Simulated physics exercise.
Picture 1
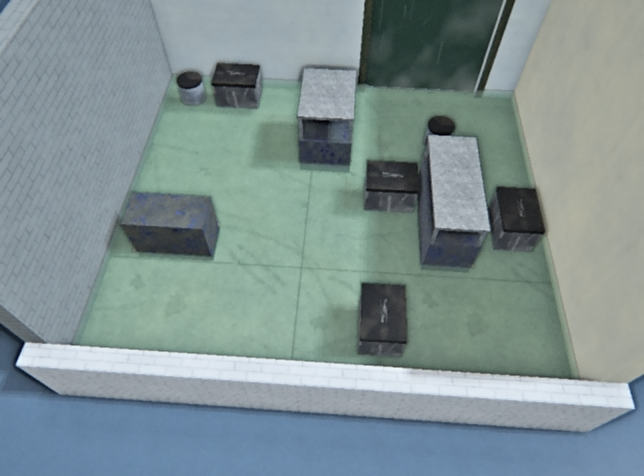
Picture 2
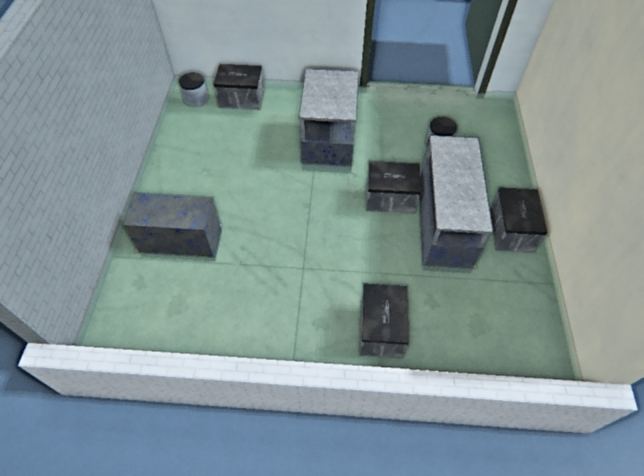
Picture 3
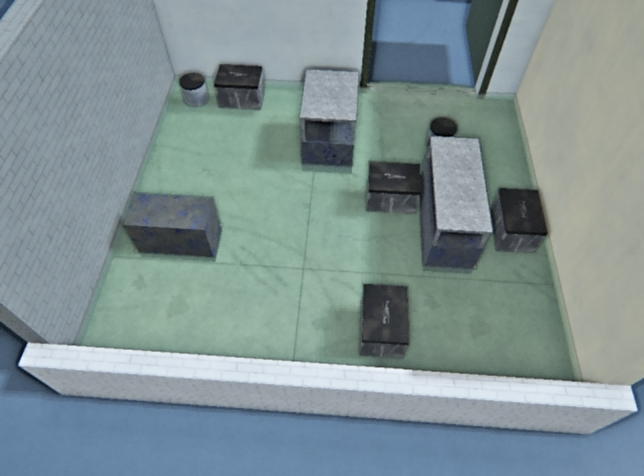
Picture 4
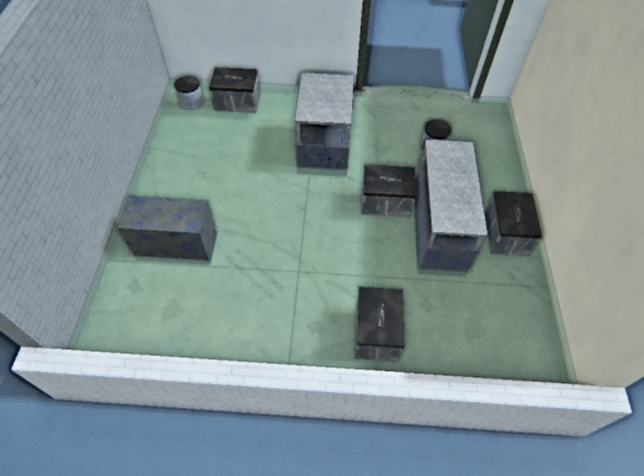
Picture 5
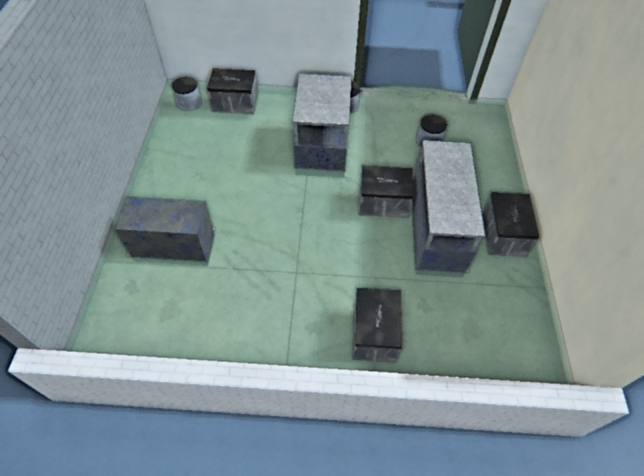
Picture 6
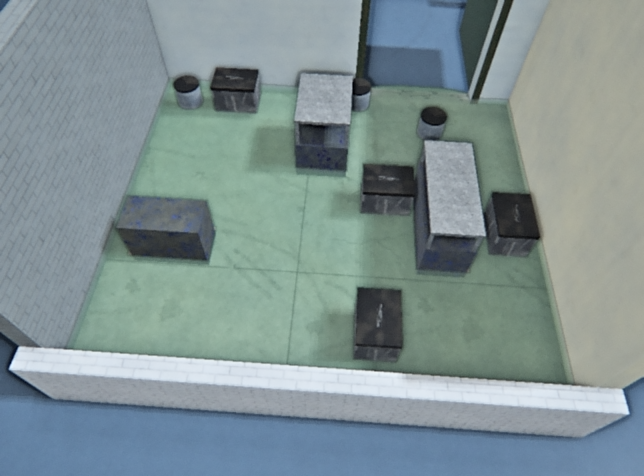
To begin with, blocks and round pails sit still on the green floor of a walled room seen from above, and the dark doorway at the back opens. Then a pail hidden behind the central block edges out to the right, and another near the right-hand block drifts back slightly.
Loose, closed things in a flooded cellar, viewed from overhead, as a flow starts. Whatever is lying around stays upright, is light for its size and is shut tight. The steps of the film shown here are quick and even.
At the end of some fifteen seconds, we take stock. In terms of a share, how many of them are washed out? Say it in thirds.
Reaches two thirds.
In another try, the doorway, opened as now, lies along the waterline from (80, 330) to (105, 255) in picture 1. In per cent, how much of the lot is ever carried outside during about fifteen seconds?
That comes to around 0 per cent.
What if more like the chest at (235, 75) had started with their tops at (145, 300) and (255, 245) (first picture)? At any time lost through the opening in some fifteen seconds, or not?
Result, in listed order: Not lost / not lost.
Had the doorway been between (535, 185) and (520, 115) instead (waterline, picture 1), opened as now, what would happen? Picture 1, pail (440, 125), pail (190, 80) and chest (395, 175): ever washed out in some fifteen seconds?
Each in turn: Exits, never leaves, exits.
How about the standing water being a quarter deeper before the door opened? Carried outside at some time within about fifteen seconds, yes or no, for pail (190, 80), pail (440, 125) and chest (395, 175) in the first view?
Listed as asked: Held inside, ends up outside, ends up outside.
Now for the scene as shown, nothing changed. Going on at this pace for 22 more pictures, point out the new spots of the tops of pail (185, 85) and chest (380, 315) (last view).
Around (230, 81) for the first and around (456, 300) for the second.
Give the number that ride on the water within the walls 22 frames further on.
It comes to 2.
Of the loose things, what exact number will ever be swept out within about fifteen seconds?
So that is 5.
A moment on, 1 of 7 are out; 6 afloat.
Next, 2 of 7 are out; 5 afloat.
Later, 5 of 7 are out; 2 afloat.
In the end, 5 of 7 are out; 2 afloat.
